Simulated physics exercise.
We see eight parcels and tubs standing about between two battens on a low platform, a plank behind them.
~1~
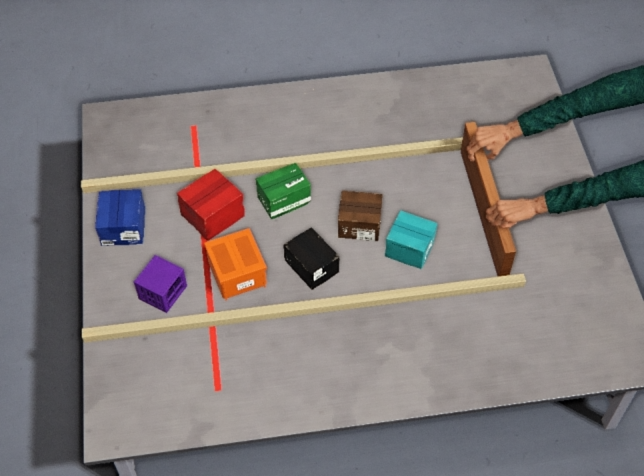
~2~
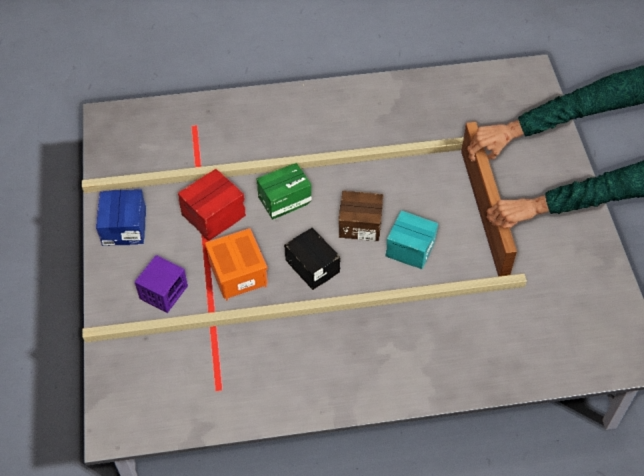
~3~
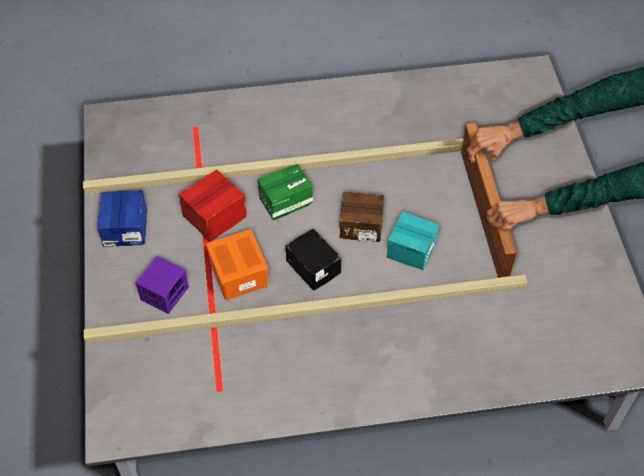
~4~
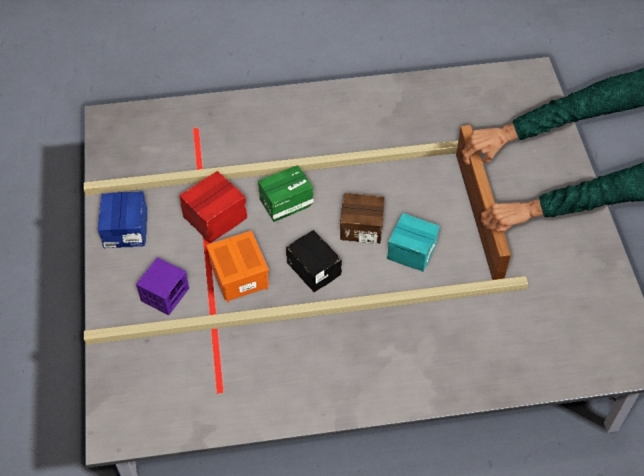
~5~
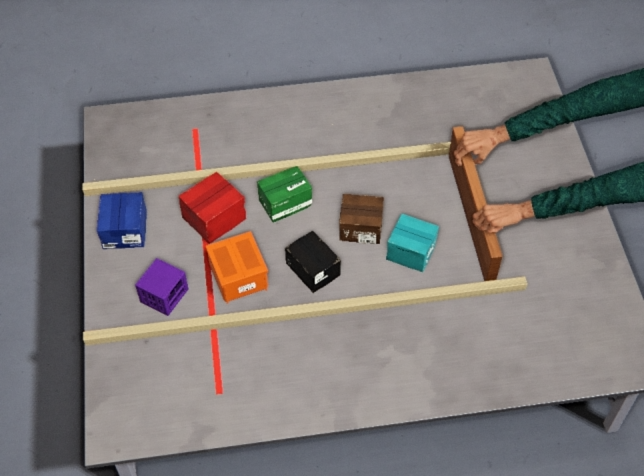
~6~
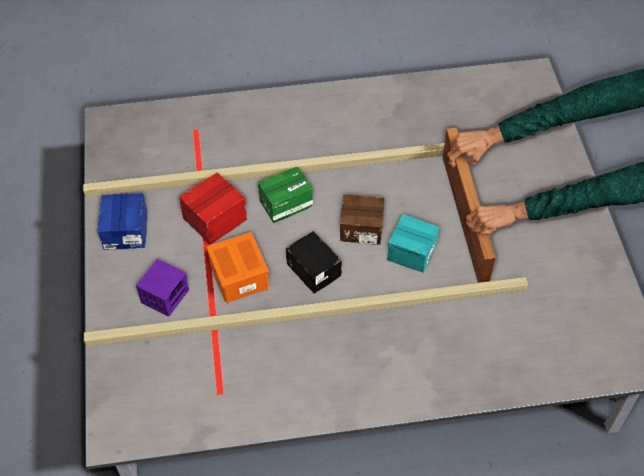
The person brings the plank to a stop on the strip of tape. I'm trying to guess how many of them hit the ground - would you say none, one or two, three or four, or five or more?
I would say one or two.
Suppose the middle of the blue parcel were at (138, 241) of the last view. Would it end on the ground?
From that spot it never drops.
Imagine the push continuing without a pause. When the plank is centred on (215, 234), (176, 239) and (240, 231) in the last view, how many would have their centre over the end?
Counts per position: 1 / 3 / 0.
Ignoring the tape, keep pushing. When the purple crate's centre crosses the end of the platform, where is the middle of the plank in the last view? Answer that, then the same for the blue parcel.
The middle is at (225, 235) when it's the purple crate, and at (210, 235) when it's the blue parcel.
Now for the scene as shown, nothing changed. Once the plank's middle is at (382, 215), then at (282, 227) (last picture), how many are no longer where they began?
At first I count 2, and then 7.
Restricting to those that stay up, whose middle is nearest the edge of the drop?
The orange tote, it is.
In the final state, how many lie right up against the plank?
The answer is 3.
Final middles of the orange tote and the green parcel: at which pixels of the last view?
Look around (105, 281) for the first and around (178, 199) for the second.
A little later, none off yet; blue parcel at rest near (123, 221); purple crate at rest near (163, 288); red box at rest near (214, 208).
Next, none off yet; blue parcel at rest near (123, 221); purple crate shifted a little near (150, 291); red box at rest near (214, 208).
When it is over, the number that fall off is one or two; down, purple crate and blue parcel.
